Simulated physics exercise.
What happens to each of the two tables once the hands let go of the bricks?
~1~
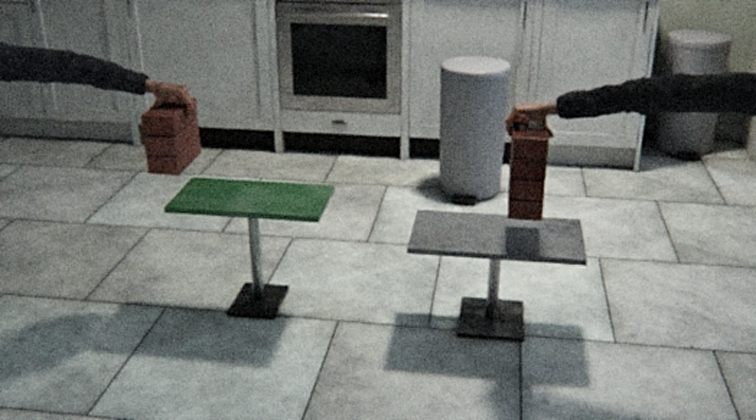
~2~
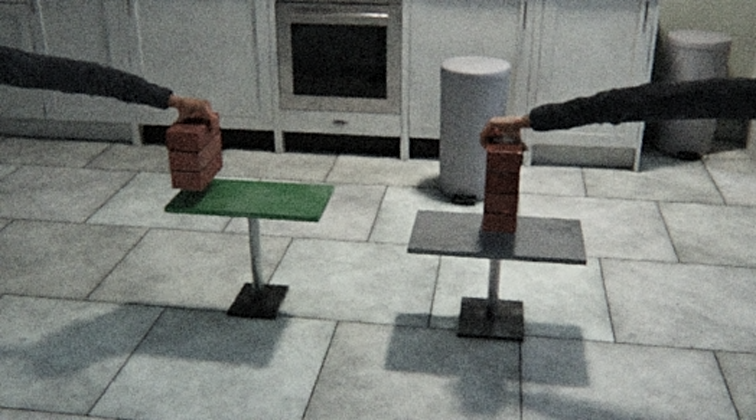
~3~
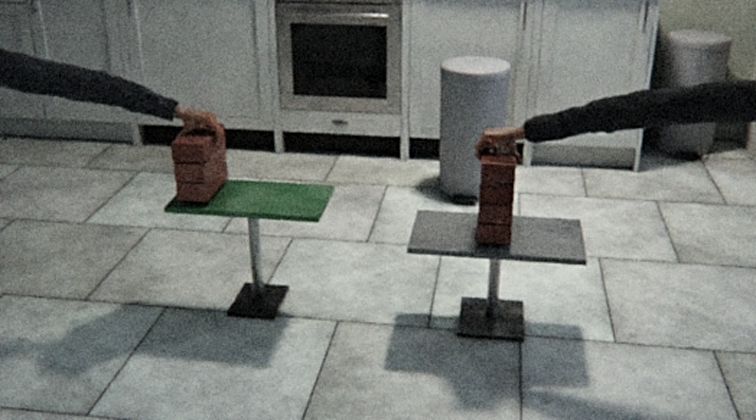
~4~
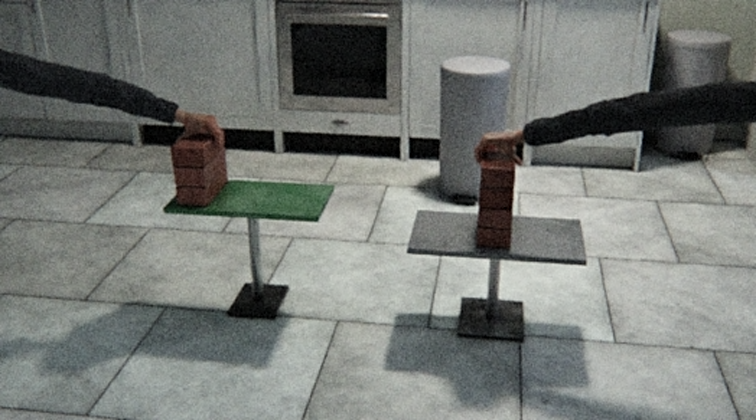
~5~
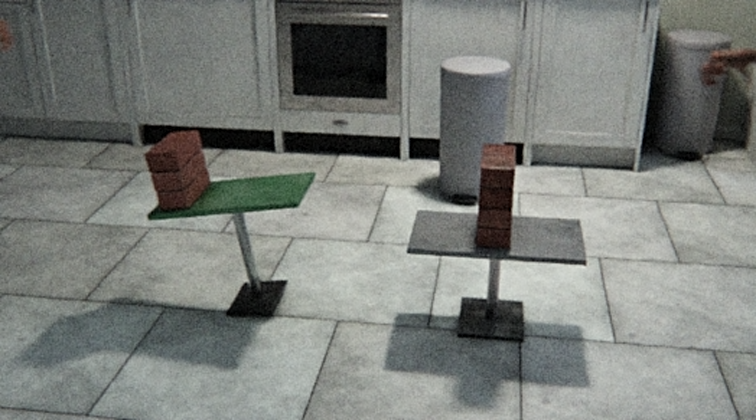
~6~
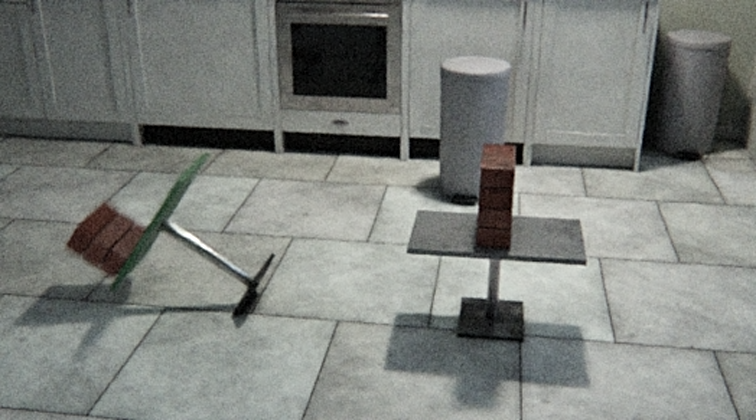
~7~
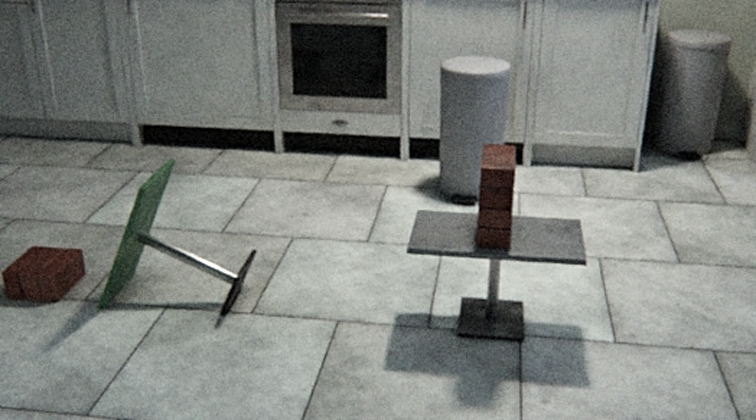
The green table overbalances to the left and tips over, dropping its bricks on the floor. The grey one stays firmly upright with its bricks still on top.
